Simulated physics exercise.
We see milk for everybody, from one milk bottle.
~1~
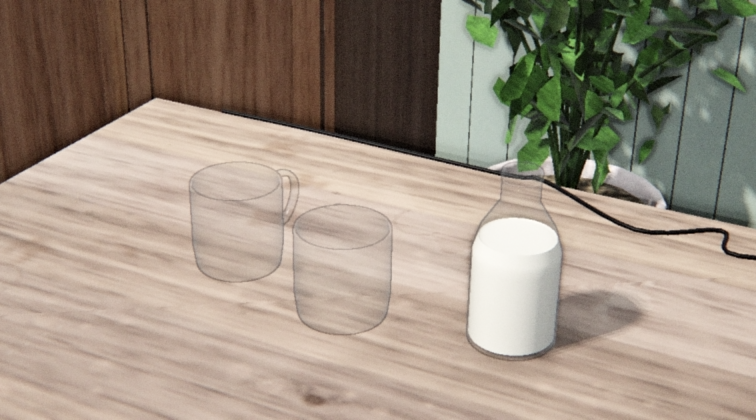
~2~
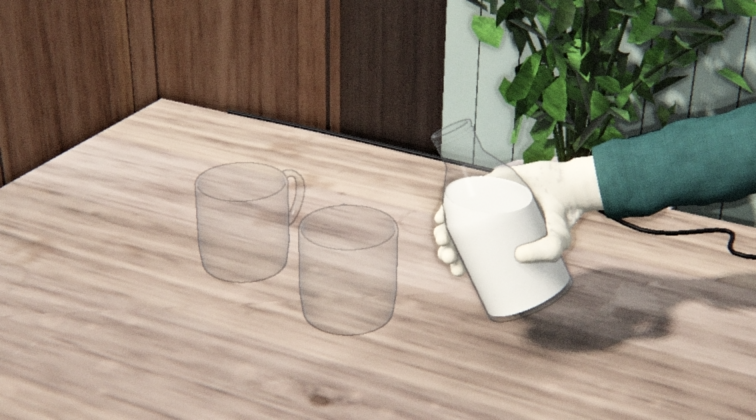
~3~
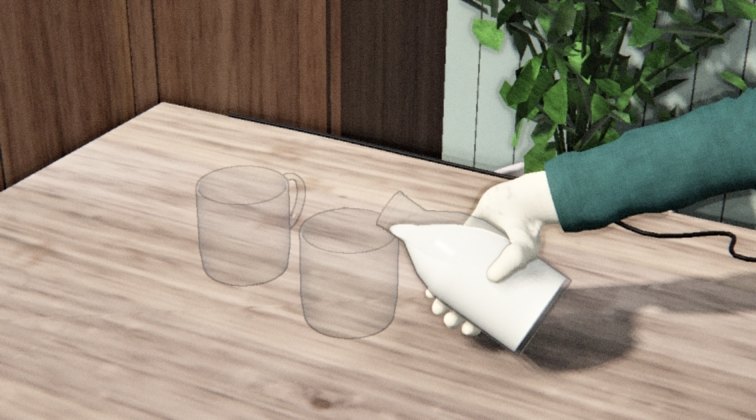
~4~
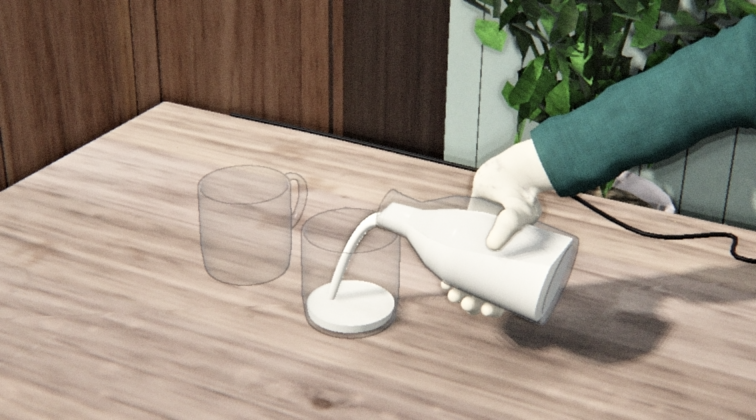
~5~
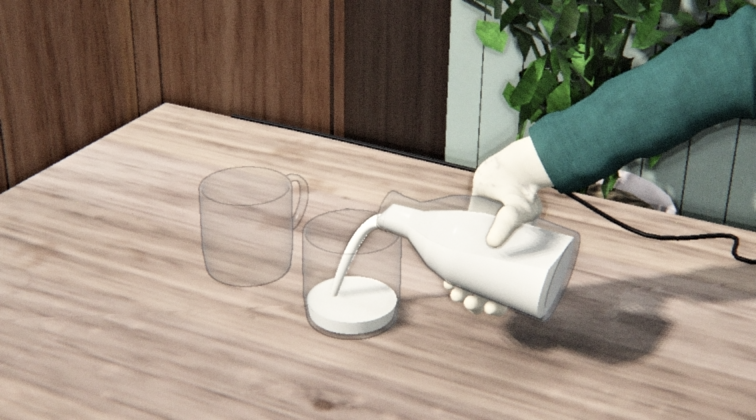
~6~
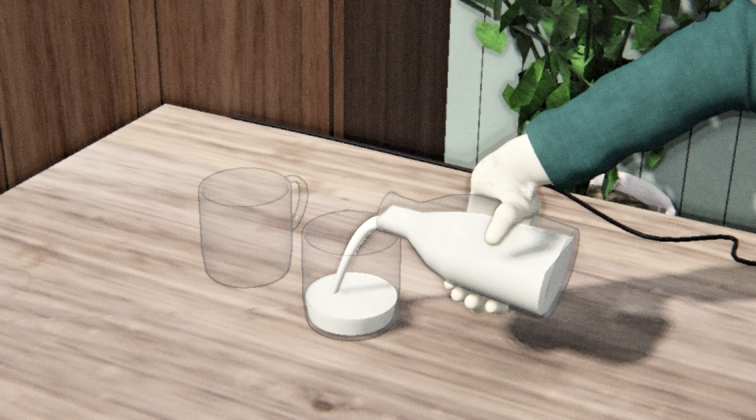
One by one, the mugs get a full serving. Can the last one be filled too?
It does not stretch that far.
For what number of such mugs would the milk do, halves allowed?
Some 1.0 of them.
Shortly, the first is about half full.
Then, the first is done and the milk bottle has a little of its load.
At the finish, the milk bottle is empty with one filled and the next at a little of a serving.
